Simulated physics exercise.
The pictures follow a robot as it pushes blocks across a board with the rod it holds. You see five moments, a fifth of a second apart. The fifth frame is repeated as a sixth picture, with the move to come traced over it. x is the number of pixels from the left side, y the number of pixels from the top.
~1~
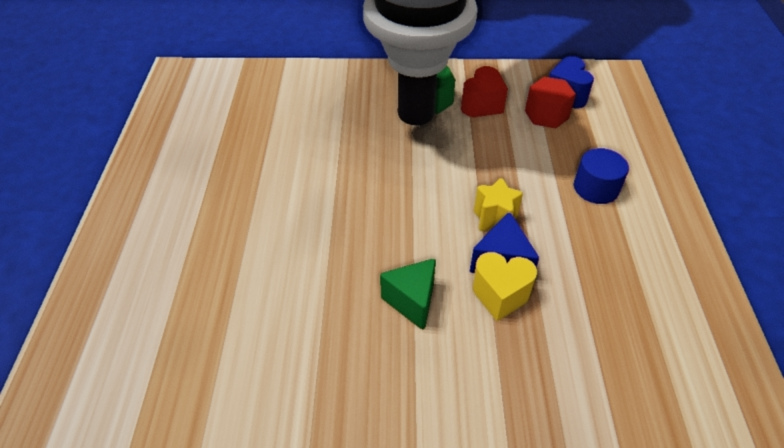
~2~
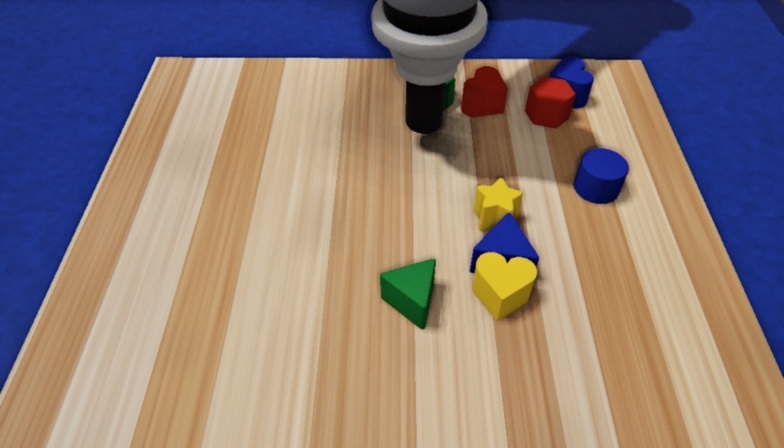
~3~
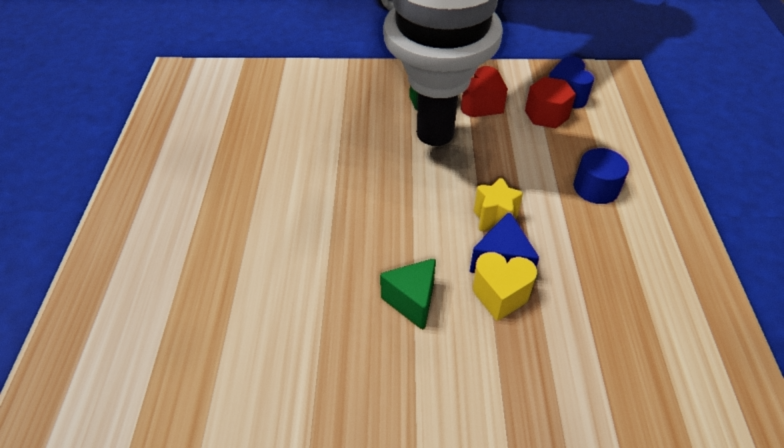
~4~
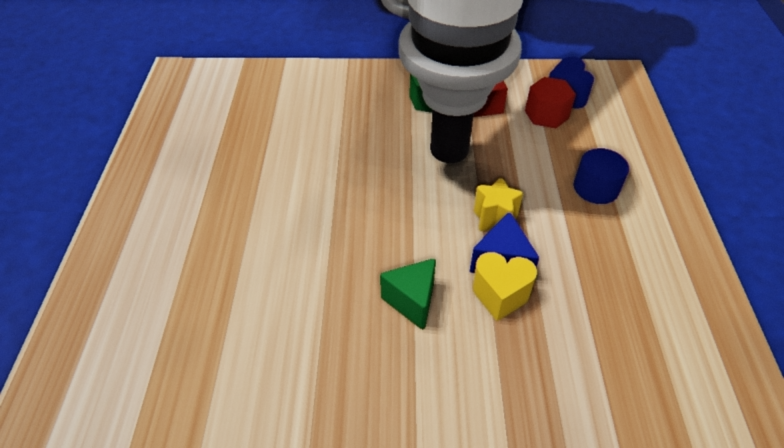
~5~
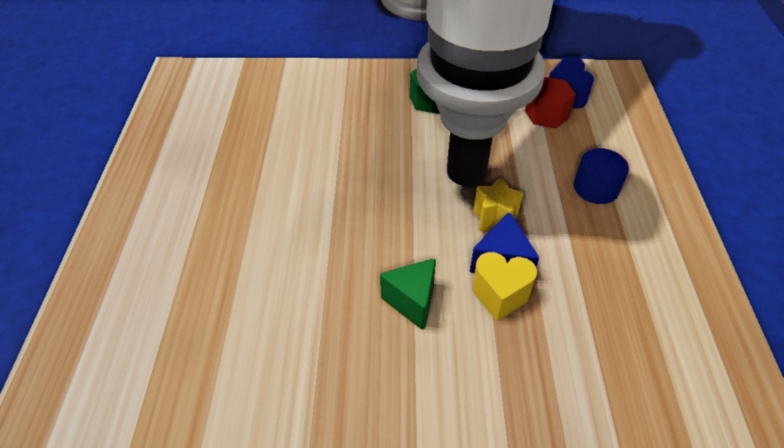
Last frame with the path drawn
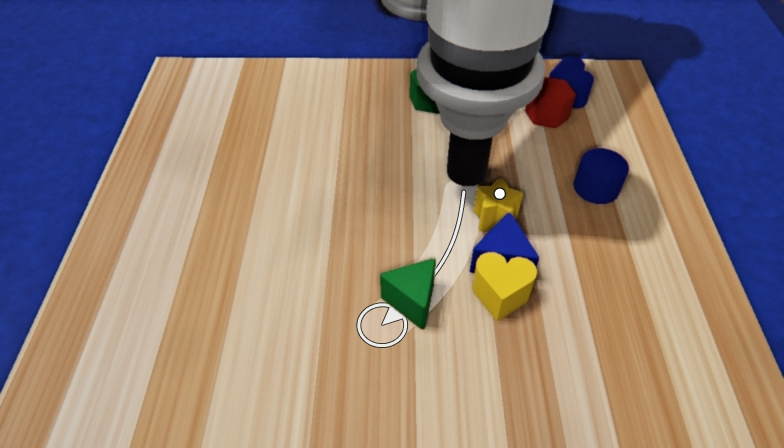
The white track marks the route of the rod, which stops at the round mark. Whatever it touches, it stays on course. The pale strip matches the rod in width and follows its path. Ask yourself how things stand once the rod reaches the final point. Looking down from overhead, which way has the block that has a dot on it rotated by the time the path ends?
It turns round anticlockwise.
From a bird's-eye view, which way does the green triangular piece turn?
From the top, the block rotates clockwise.
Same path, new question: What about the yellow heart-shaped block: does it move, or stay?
From what I can tell, it will keep its place.
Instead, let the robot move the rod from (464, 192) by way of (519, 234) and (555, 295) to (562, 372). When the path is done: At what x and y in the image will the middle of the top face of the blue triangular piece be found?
I predict (555, 391).
Path on the board, from (464, 192) over (455, 236) and (428, 282) to (382, 325); the dot is on the yellow star-shaped block.
What follows on the original path. One third of the way, rod (456, 220); yellow star-shaped block (501, 203), turned 65° anticlockwise; blue triangular piece (513, 240), turned 15° clockwise.
Two thirds of the way, rod (428, 266); green triangular piece (399, 297), turned 10° clockwise; yellow star-shaped block (501, 203), turned 65° anticlockwise; blue triangular piece (513, 240), turned 15° clockwise.
At the end, rod (382, 308); green triangular piece (368, 340), turned 30° clockwise; yellow star-shaped block (501, 203), turned 65° anticlockwise; yellow heart-shaped block in place; blue triangular piece (513, 240), turned 15° clockwise.
